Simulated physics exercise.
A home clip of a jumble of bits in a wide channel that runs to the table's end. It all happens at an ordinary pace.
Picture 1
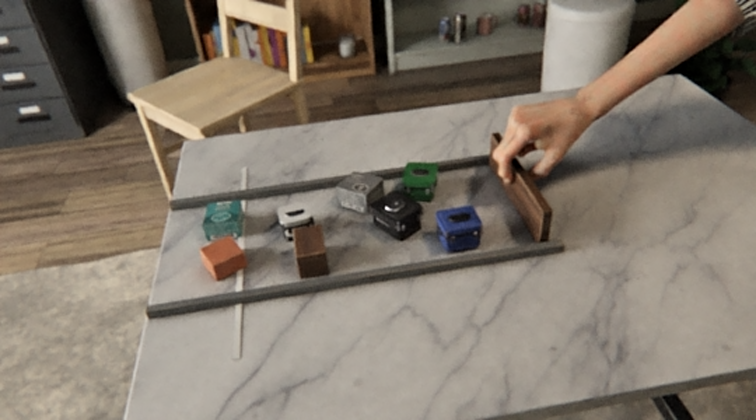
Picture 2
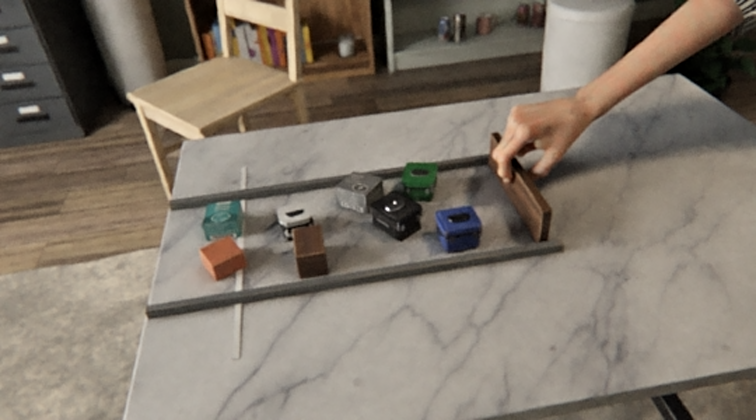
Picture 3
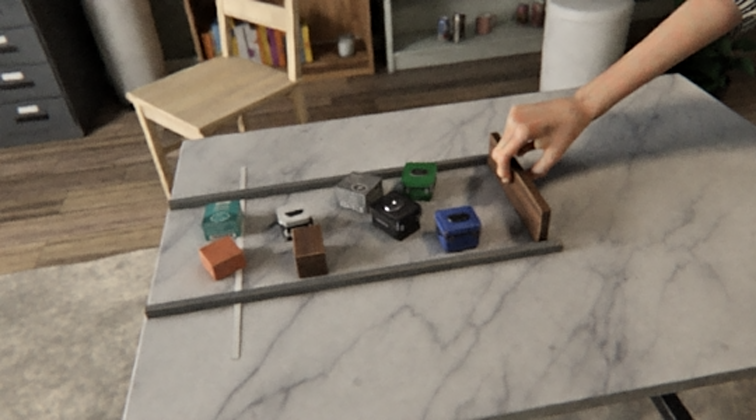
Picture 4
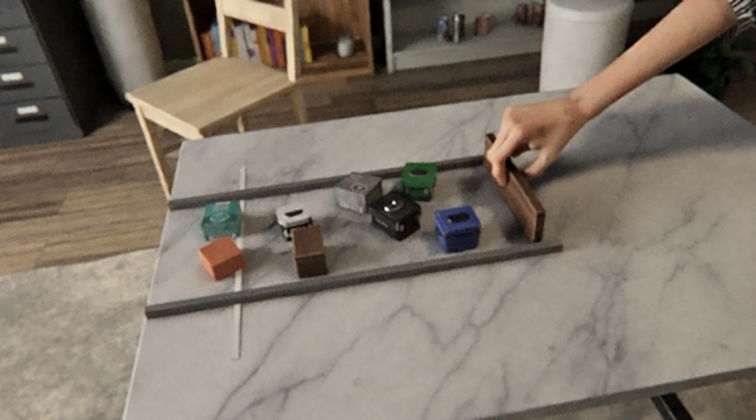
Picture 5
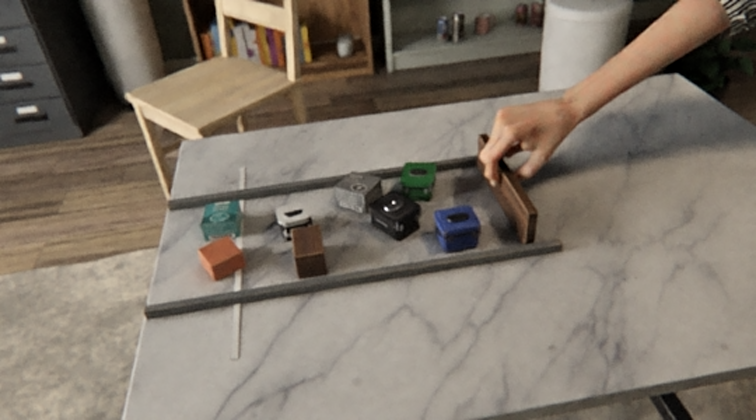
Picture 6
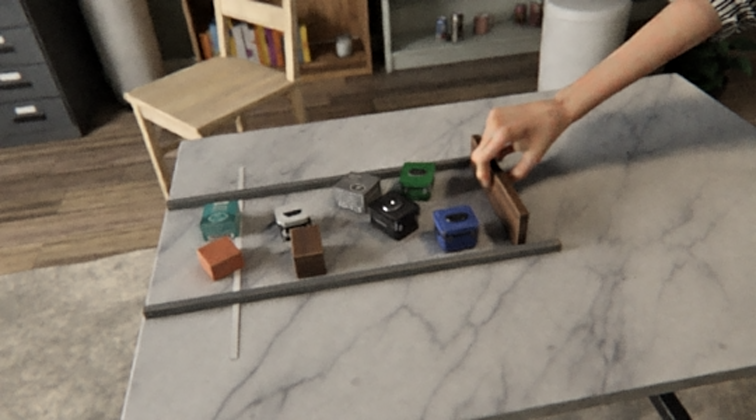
A hand reaches in from the upper right over a marble table, seen from above at an angle, with a wooden chair, drawers and shelves behind. Between two dark rails sit turquoise and orange blocks by a pale strip at left, white and brown ones beside them, then grey, black, green and blue. The hand slides an upright brown board slightly left, while the small items and view stay practically still.
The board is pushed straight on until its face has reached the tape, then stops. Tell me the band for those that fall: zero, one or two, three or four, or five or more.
In the end the number that fall off is one or two.
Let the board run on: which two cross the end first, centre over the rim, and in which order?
Earliest first: The turquoise box, then the orange block.
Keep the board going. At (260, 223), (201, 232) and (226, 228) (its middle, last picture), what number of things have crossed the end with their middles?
In that order 0, 5 and 2.
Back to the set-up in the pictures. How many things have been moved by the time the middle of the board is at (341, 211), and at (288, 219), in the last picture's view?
6 and 8.
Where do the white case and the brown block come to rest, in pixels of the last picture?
First (186, 237), then (180, 271).
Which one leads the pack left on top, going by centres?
The orange block ends nearest.
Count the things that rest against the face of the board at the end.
That makes 3.
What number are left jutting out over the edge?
It comes to 1.
A little later, none off yet; turquoise box at rest near (222, 220); orange block at rest near (221, 258); white case at rest near (294, 222).
Next, none off yet; turquoise box at rest near (222, 220); orange block at rest near (221, 258); white case shifted about its own width near (273, 224).
When it is over, the number that fall off is one or two; down, turquoise box.
